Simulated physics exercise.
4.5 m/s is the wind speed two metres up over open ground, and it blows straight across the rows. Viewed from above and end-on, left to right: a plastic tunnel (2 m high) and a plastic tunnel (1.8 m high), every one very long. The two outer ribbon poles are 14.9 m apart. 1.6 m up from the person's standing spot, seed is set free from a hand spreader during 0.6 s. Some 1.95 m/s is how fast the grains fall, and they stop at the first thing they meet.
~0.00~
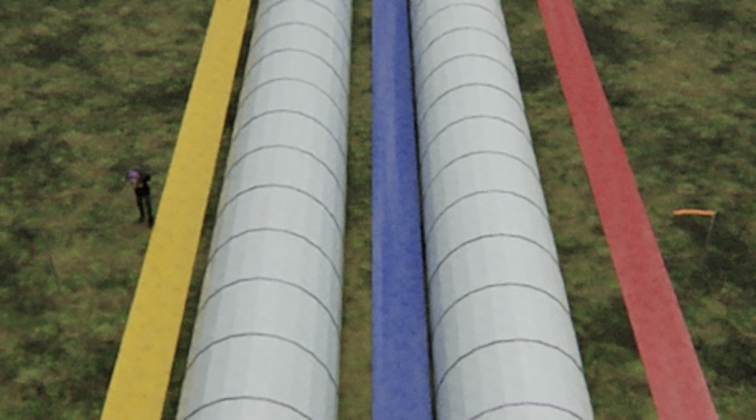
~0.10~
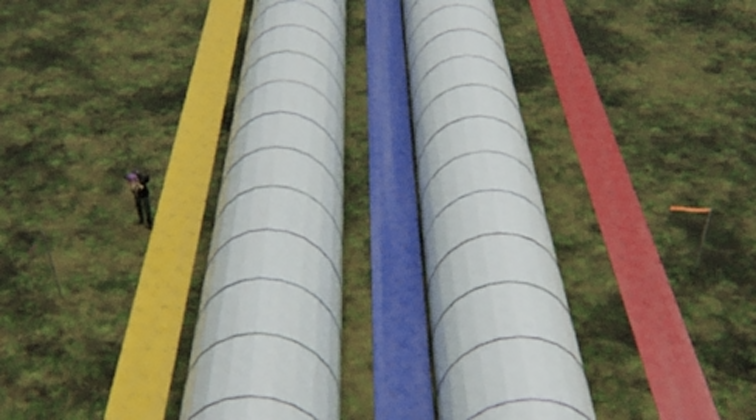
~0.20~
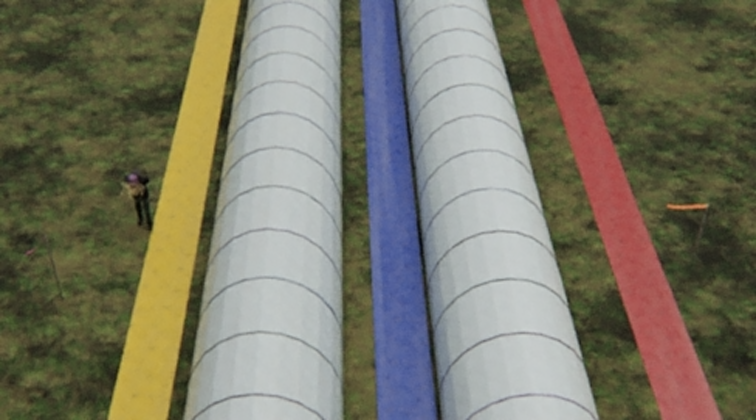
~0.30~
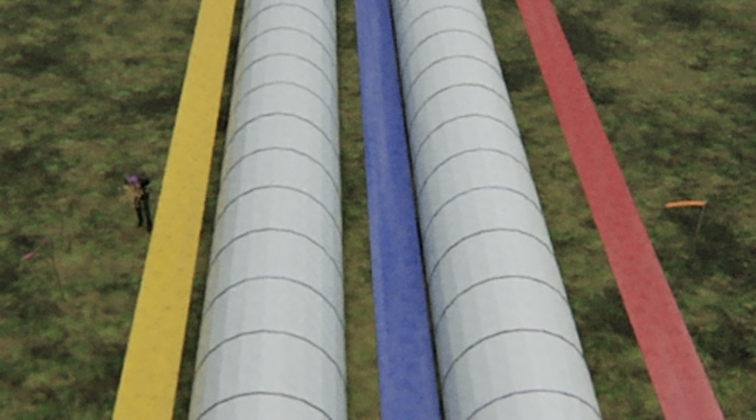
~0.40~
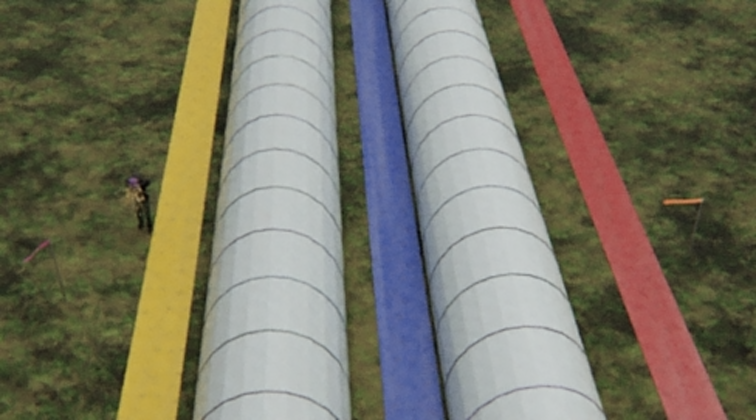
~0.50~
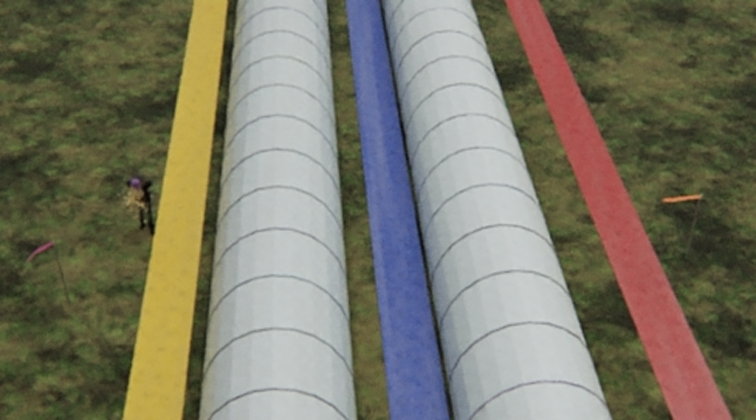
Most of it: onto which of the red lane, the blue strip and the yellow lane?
Onto yellow.
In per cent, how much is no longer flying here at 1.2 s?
That comes to near 35 %.
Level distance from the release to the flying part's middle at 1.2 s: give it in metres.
0.0 m.
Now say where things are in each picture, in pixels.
In the first frame, the seed in the air spans x = 125 to 140 around y = 185 and it comes from (134, 182).
In the second frame, the right ribbon ends at (671, 209), leaning 90 degrees to the left, the seed in the air spans x = 125 to 140 around y = 185, the yellow one passes (166, 277), the blue one passes (397, 274) and the red one passes (639, 271).
In the third frame, the seed in the air spans x = 125 to 140 around y = 190 and the top of the left plastic tunnel crosses (273, 171).
In the fourth frame, the right ribbon ends at (666, 205), leaning 85 degrees to the left, the seed in the air spans x = 125 to 140 around y = 195, the yellow one passes (179, 215), the blue one passes (391, 209) and the red one passes (611, 202).
In the fifth frame, the left ribbon ends at (24, 261), leaning 50 degrees to the left and the seed in the air spans x = 120 to 145 around y = 195.
In the sixth frame, the right ribbon ends at (663, 200), leaning 85 degrees to the left, the seed in the air spans x = 125 to 145 around y = 200 and the top of the left plastic tunnel crosses (276, 172).
After 1.2 s, 9 % lies on the yellow lane, 0 % on the blue strip and 0 % on the red lane; 33 % has touched down or left; the middle of what still flies is 0.5 m above the low ground, near (141, 228).
After 2.0 s, 35 % lies on the yellow lane, 0 % on the blue strip and 0 % on the red lane; 95 % has touched down or left.
After 3.5 s, 37 % lies on the yellow lane, 0 % on the blue strip and 0 % on the red lane; 100 % has touched down or left.
After 8.0 s, 37 % lies on the yellow lane, 0 % on the blue strip and 0 % on the red lane; 100 % has touched down or left.
After 45.0 s, 37 % lies on the yellow lane, 0 % on the blue strip and 0 % on the red lane; 100 % has touched down or left.
